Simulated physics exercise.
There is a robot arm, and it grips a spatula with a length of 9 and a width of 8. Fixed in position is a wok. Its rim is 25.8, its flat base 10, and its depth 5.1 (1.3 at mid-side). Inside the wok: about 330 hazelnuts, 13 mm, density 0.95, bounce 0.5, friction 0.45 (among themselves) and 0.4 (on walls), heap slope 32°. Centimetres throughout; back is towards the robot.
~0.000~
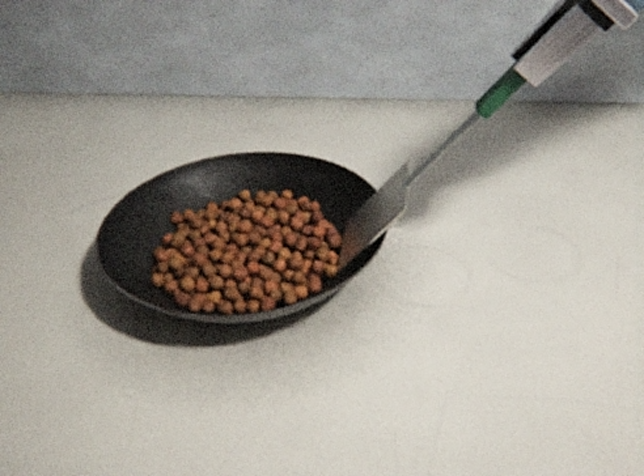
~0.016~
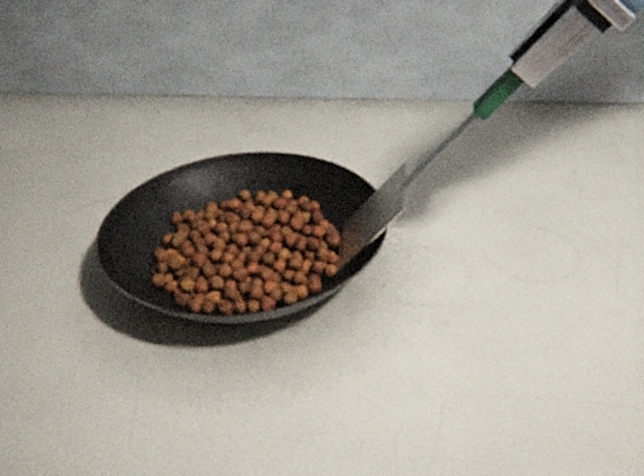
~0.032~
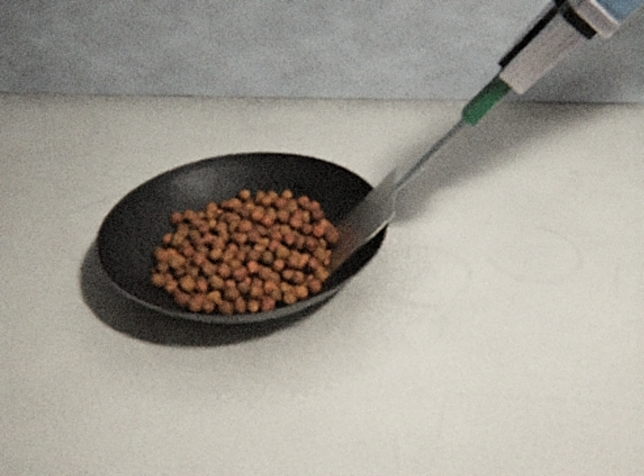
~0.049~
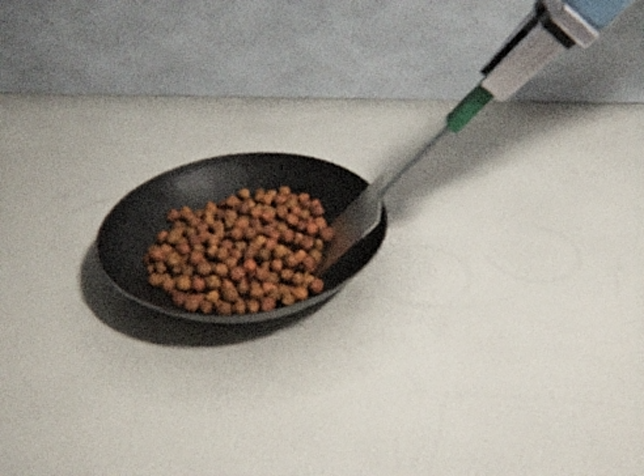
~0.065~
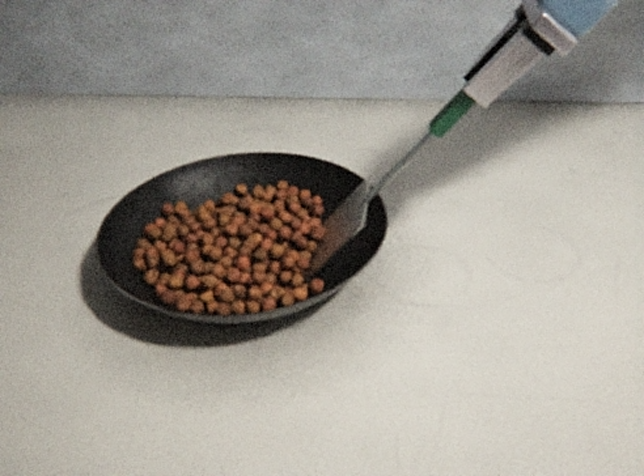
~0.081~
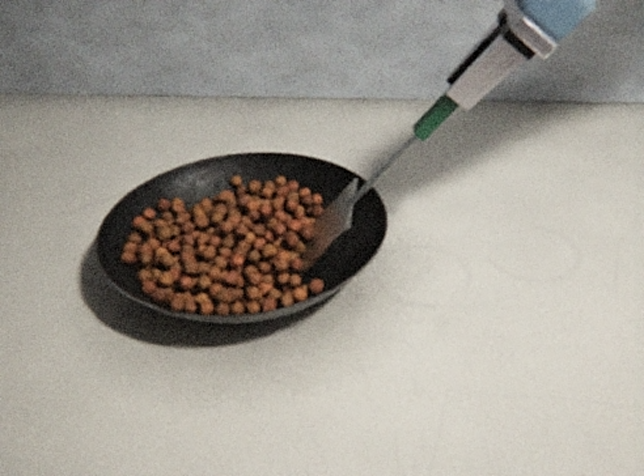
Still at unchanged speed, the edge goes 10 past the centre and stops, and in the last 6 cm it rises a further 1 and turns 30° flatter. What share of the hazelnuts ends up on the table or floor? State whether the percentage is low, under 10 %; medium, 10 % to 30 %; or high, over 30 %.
The percentage is high.
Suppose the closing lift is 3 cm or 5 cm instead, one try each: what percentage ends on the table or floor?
About 40 and 30 per cent.
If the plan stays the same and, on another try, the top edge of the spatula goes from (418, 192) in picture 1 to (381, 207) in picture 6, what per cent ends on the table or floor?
Some 20 percent ends up on the table or floor.
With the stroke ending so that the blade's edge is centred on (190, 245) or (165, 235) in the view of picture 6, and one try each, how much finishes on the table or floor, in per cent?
Respectively about 5 and 20 percent end on the table or floor.
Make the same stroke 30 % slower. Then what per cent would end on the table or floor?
The share on the table or floor would be about 25 percent.
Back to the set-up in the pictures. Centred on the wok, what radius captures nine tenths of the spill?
I'd put it at about 40 centimetres.
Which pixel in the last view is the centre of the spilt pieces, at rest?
Near (20, 254).
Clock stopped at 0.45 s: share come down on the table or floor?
Roughly 40 percent.
After 0.15 s, sloping 51°, highest piece 6 above the table; 333 in the wok.
After 0.22 s, sloping 41°, highest piece 7 above the table; 327 in the wok, 6 on the blade or in flight.
After 0.45 s, sloping 21°, highest piece 6 above the table; 196 in the wok, 130 on the table or floor, 7 on the blade or in flight.
After 1.50 s, sloping 21°, highest piece 5 above the table; 196 in the wok, 137 on the table or floor.
In the end, 196 in the wok, 137 on the table or floor. That is 41 % on the table or floor.
